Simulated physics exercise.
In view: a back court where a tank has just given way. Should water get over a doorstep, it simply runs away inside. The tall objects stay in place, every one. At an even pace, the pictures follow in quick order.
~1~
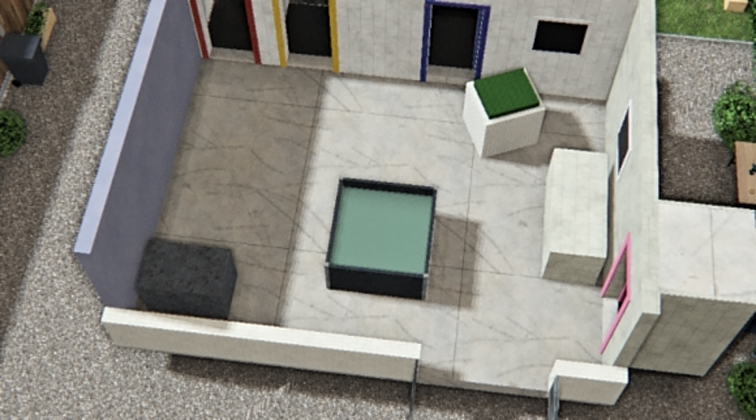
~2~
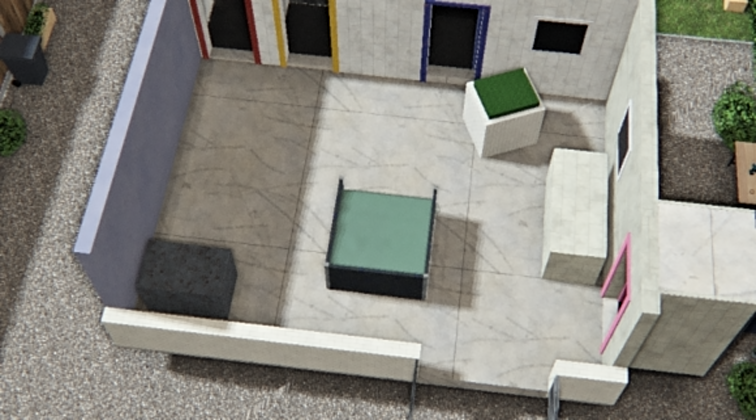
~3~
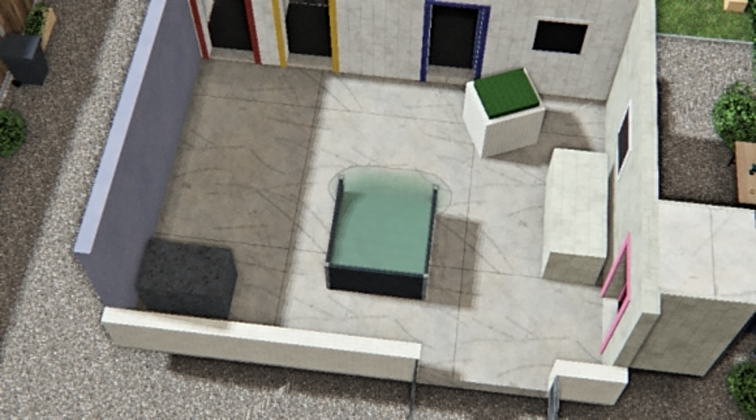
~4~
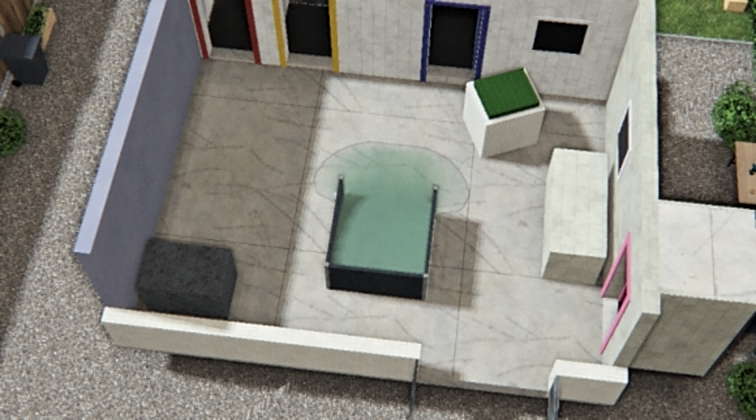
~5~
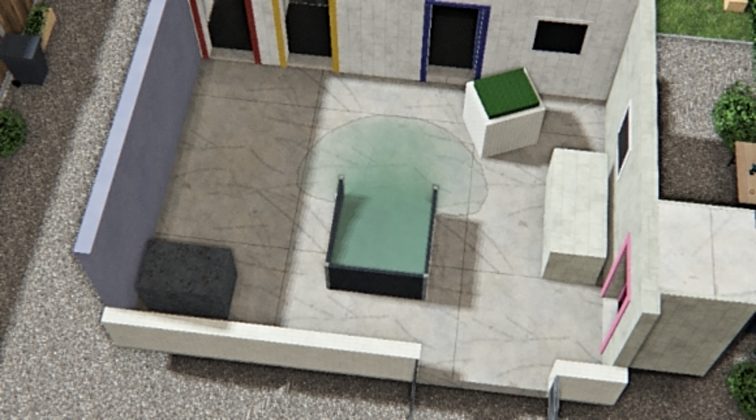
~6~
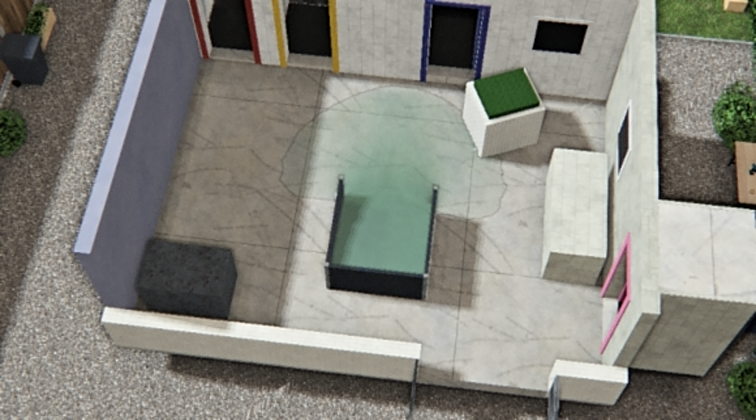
A walled court with a pale stone floor is seen from high above by a still camera. Red, yellow and blue doorways line the back wall, with a dark block at left, a green-topped white planter and a pale block at right, and a dark-sided tank of green water in the middle. The tank's far side opens, and the water spreads out across the floor behind it in a widening, thinning rounded sheet.
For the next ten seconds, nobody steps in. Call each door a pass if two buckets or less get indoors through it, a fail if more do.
Yellow door: Fail, red door: Fail, pink door: Pass, blue door: Fail.
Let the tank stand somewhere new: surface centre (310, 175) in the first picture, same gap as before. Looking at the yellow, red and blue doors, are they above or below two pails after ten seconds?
One by one: The yellow one overshoots it, the red one overshoots it, the blue one falls short.
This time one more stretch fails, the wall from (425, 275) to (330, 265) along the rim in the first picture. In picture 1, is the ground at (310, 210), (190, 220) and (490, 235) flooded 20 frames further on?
Taking the points in order: Swamped, swamped and unwetted.
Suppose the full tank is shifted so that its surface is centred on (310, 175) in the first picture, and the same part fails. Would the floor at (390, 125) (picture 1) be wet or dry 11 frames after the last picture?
Answer: Covered.
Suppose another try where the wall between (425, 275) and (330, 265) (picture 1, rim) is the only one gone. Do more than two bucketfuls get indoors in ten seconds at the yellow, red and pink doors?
Result - yellow door: Within bounds; red door: Beyond the limit; pink door: Beyond the limit.
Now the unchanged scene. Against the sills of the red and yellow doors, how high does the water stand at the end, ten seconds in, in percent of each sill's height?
Depth ratios, approx.: 90 and 40 percent.
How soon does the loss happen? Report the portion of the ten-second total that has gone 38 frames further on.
My reading is near 65 per cent.
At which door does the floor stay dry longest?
Result: The one in pink.
A moment on, water covers 30 % of the floor; the yellow door wet at the sill, nothing in, the red door not reached, the pink door not reached, the blue door over two buckets in.
Next, water covers 40 % of the floor; the yellow door under two buckets in, the red door wet at the sill, nothing in, the pink door not reached, the blue door far over two buckets in.
Then, water covers 45 % of the floor; the yellow door over two buckets in, the red door under two buckets in, the pink door not reached, the blue door far over two buckets in.
Later, water covers 75 % of the floor; the yellow door over two buckets in, the red door over two buckets in, the pink door wet at the sill, nothing in, the blue door far over two buckets in.
In the end, water covers 95 % of the floor; the yellow door over two buckets in, the red door far over two buckets in, the pink door wet at the sill, nothing in, the blue door far over two buckets in.
